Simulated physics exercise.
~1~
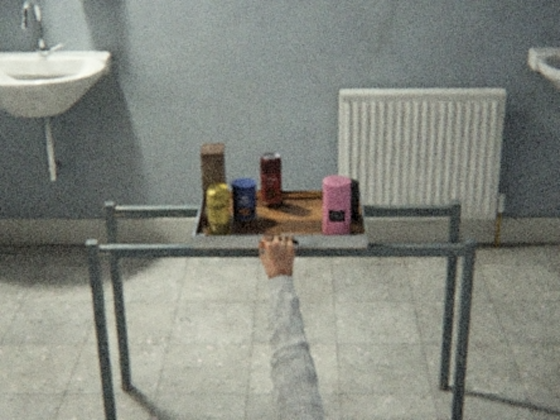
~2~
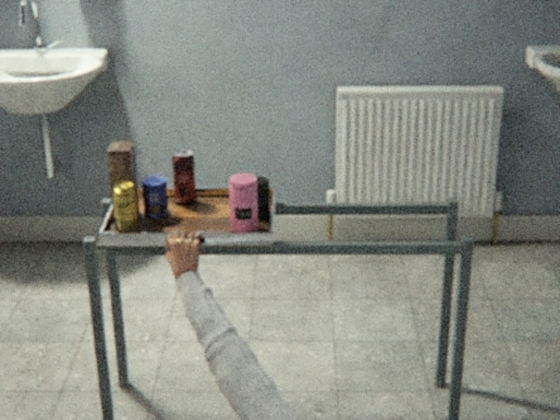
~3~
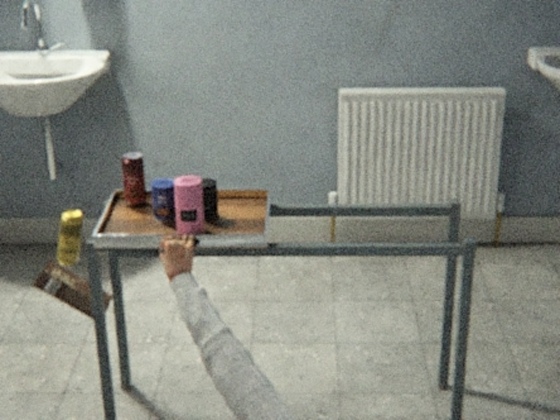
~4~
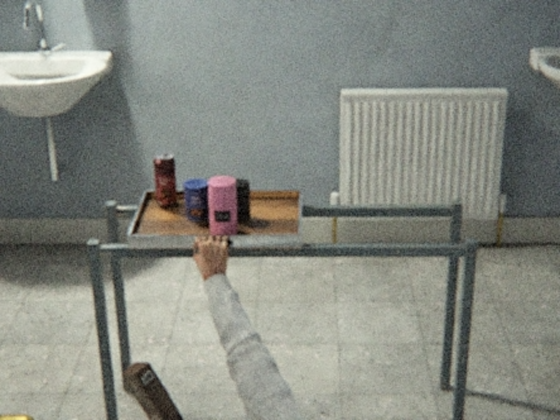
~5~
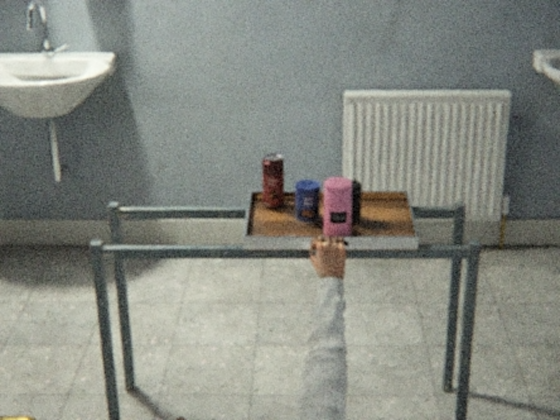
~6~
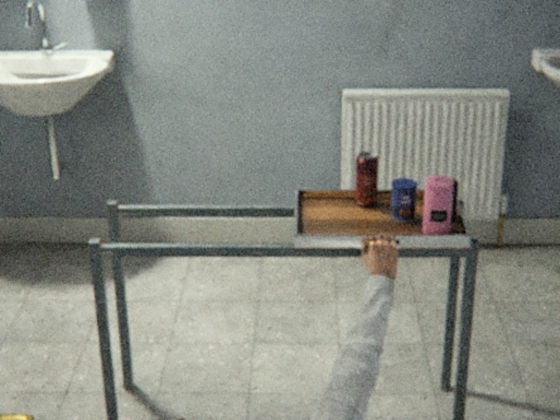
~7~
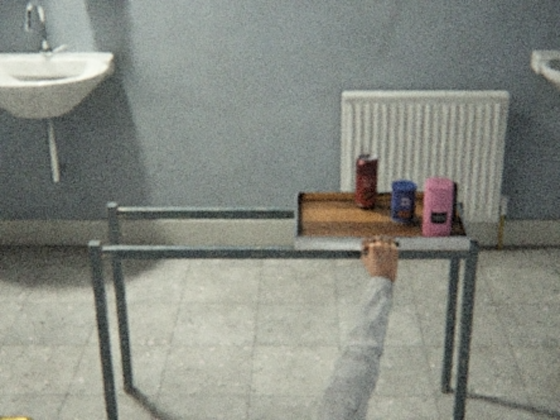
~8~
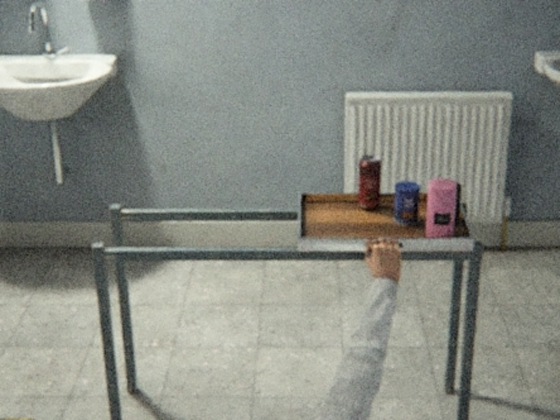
In a tiled room with sinks and a radiator, a hand slid a tray of six containers left along a metal rack, and a brown carton and a yellow can tumbled off the end before it was pulled right, the others still upright.
